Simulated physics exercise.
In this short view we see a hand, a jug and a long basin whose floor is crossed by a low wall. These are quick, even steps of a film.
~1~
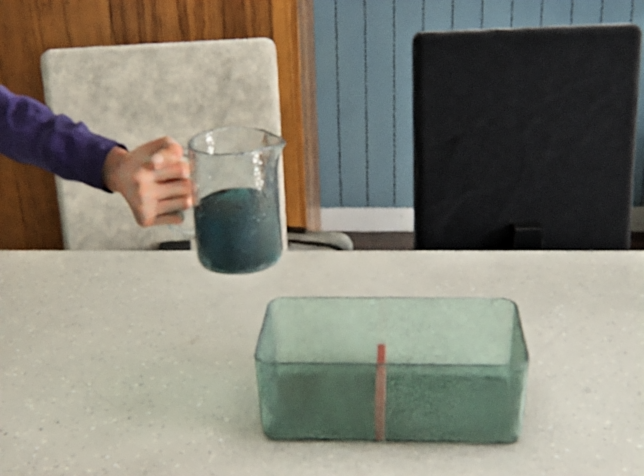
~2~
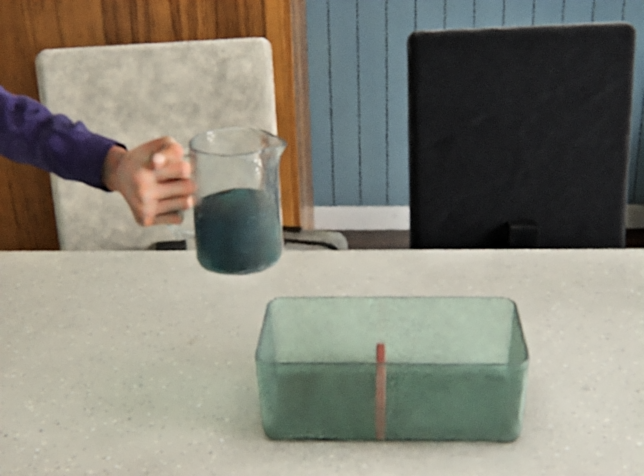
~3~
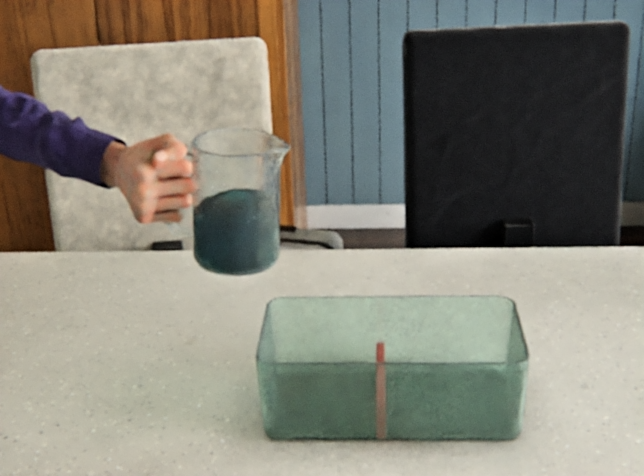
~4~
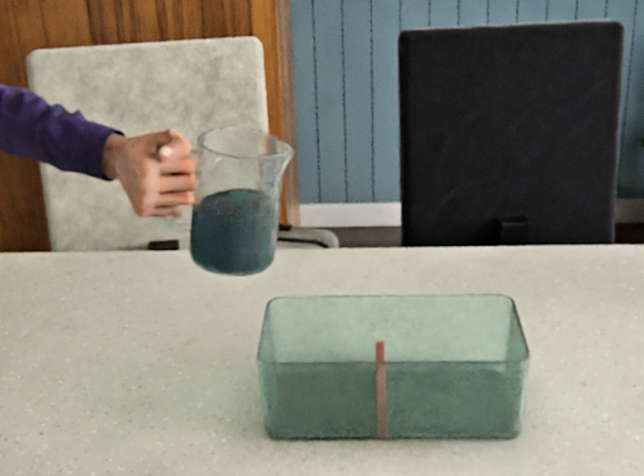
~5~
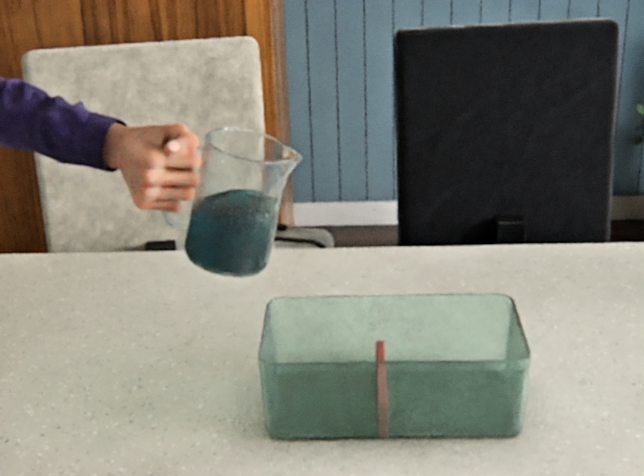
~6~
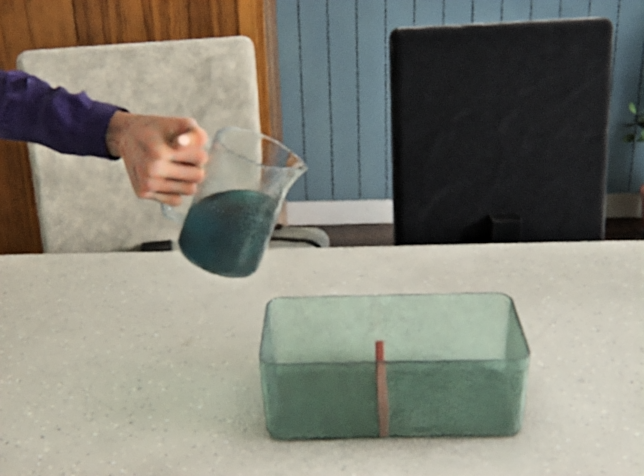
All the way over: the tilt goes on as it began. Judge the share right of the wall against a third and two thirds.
Fails to reach a third.
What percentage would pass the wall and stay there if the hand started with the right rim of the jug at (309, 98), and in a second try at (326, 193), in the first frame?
Close to 90 in a hundred, then close to 70 in a hundred.
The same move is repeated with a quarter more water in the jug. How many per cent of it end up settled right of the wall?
About 25 parts in a hundred, give or take.
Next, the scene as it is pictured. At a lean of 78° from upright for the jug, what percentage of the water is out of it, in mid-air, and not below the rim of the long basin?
It works out to about 5 percent.
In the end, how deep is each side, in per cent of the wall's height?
Once it is still, the left part shows 50 per cent and the right part 10.
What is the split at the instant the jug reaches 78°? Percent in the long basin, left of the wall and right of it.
About 0 % left and about 0 % right.
A moment on, the jug is tipped on its side and 97 per cent is still to pour, 0 is left of the wall and 0 right of it.
Next, the jug is tipped right over and 40 per cent is still to pour, 28 is left of the wall and 6 right of it.
Then the jug is tipped right over and 3 per cent is still to pour, 75 is left of the wall and 14 right of it.
Later the jug is tipped right over and 0 per cent is still to pour, 82 is left of the wall and 15 right of it.
Finally, 82 per cent lies left of the wall, 15 right of it and 3 outside.
